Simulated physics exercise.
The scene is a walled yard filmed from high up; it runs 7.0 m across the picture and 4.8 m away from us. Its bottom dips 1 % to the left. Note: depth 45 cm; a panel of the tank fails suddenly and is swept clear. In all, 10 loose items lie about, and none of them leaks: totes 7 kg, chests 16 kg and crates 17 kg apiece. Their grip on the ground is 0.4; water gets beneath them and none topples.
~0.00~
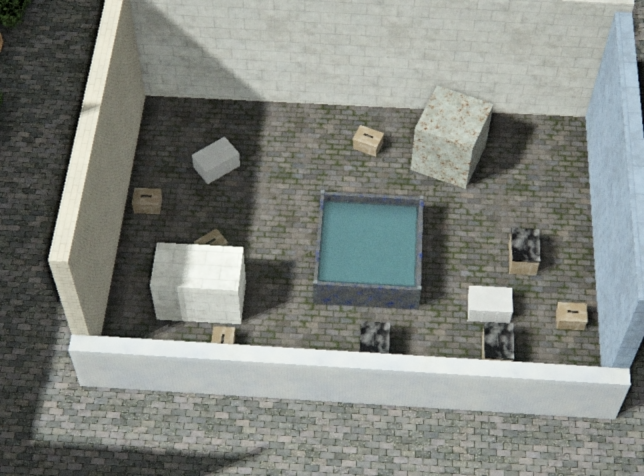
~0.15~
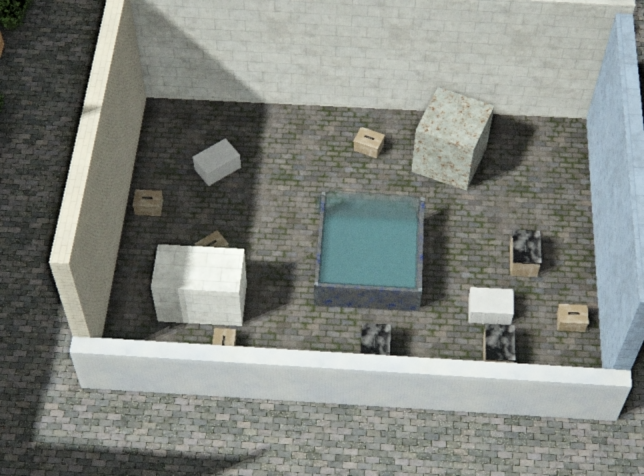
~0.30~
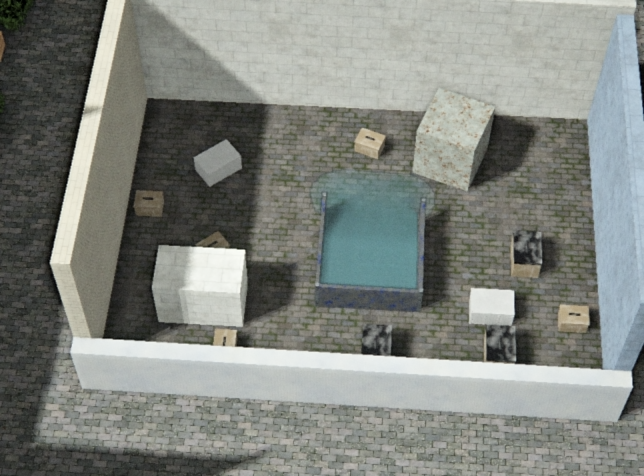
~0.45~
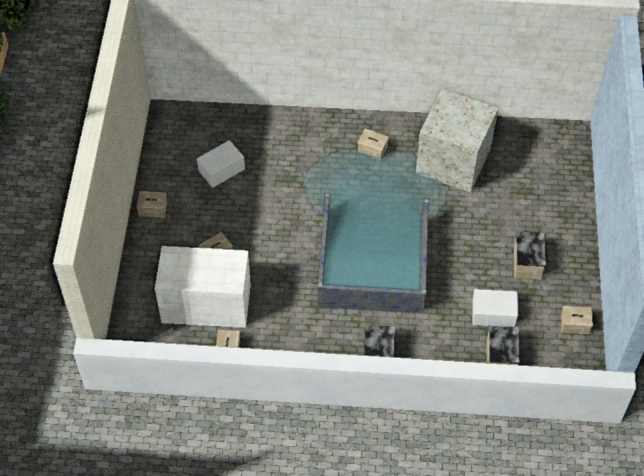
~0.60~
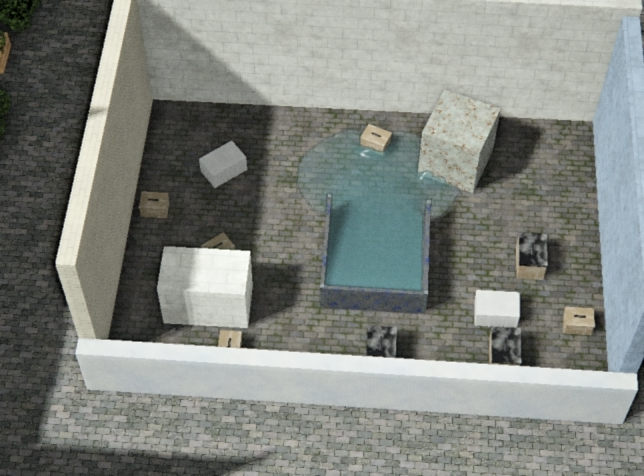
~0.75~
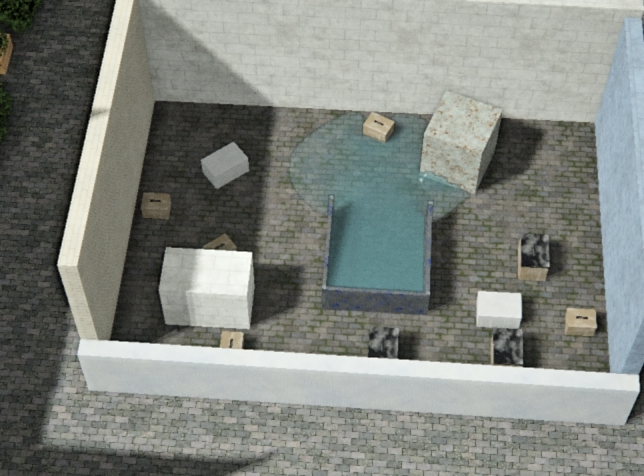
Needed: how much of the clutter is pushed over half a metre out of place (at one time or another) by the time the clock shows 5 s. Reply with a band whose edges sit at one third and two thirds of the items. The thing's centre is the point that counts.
Band: Under one third.
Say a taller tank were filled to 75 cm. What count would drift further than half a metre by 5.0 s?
That would give 5.
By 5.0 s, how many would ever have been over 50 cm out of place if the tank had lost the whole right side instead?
5.
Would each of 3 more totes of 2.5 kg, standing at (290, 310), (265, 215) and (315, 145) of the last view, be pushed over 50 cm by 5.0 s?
Well, in turn they are below that, below that and above that.
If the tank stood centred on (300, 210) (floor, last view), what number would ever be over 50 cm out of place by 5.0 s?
Result: 2.
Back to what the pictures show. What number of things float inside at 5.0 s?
Total: 0.
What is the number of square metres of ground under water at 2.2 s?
Close to 13 m2, I'd say.
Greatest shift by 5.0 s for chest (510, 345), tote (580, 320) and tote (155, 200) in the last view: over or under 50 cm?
In order: Not as far, not as far and farther.
After 1.1 s 1 of 10 are over 50 cm from their spots; 0 afloat.
After 2.2 s 1 of 10 are over 50 cm from their spots; 1 afloat.
After 3.5 s 1 of 10 are over 50 cm from their spots; 1 afloat.
After 5.0 s 2 of 10 are over 50 cm from their spots, and 2 have been at some point; 0 afloat.
